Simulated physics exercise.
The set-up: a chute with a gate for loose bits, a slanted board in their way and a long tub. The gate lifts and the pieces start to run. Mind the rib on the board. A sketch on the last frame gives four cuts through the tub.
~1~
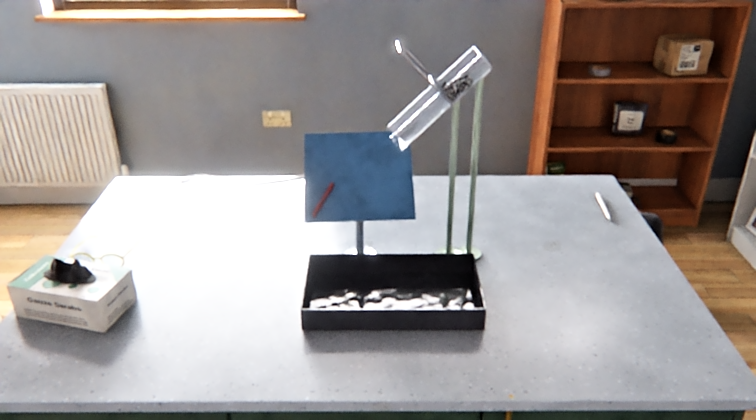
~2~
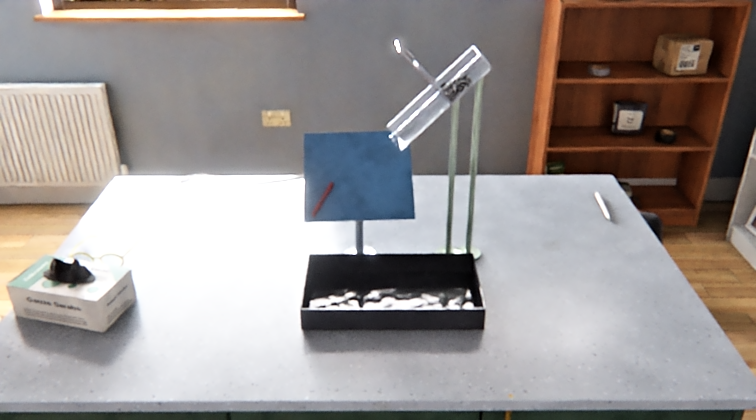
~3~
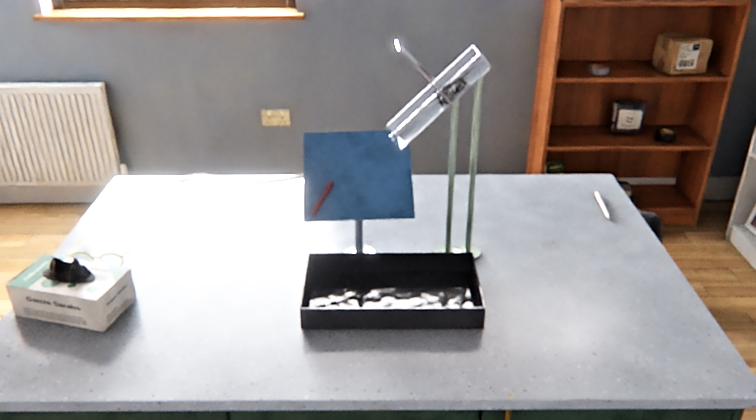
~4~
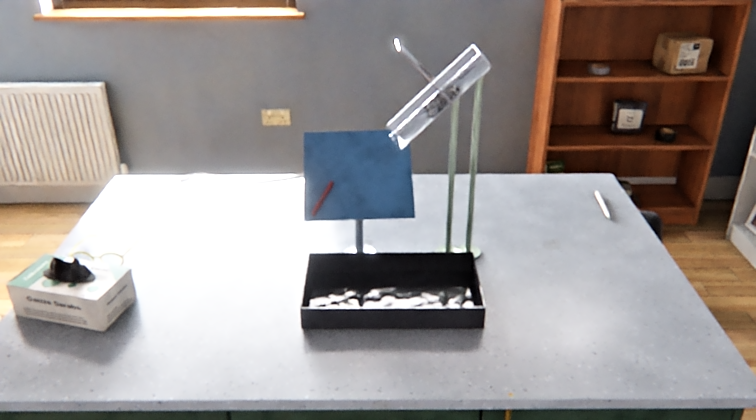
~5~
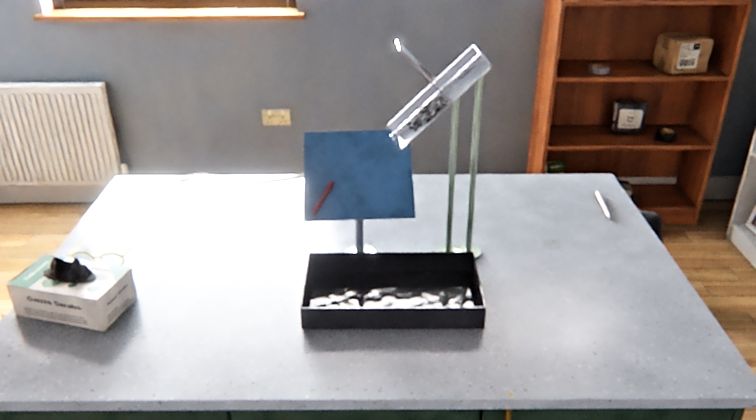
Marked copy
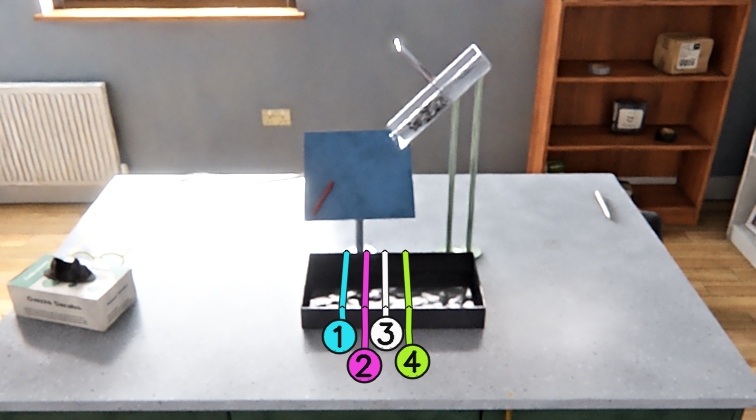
The clip opens on a clear, sloping chute holding a clump of black beans, above a slanted blue board with a red rib and a long dark tub on a grey table. The beans slide down the chute to the left, stretching into a looser line and nearing its lower lip.
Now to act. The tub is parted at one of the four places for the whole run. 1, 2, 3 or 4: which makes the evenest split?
Line 1.
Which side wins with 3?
More lands on the left.
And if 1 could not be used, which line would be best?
Here it is line 2.
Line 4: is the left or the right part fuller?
More lands on the left.
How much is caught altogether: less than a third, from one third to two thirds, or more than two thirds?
It is more than two thirds.
On the marked copy, line 1 crosses the front rim at (342, 308); line 2 crosses the front rim at (365, 308); line 3 crosses the front rim at (385, 308); line 4 crosses the front rim at (408, 307).
With 1, of what is caught, close to two thirds on the left of the divider, close to a third on the right.
With 2, of what is caught, the bulk on the left of the divider, close to a quarter on the right.
With 3, of what is caught, all but a few on the left of the divider, a small share on the right.
With 4, of what is caught, the whole lot on the left of the divider, none at all on the right.
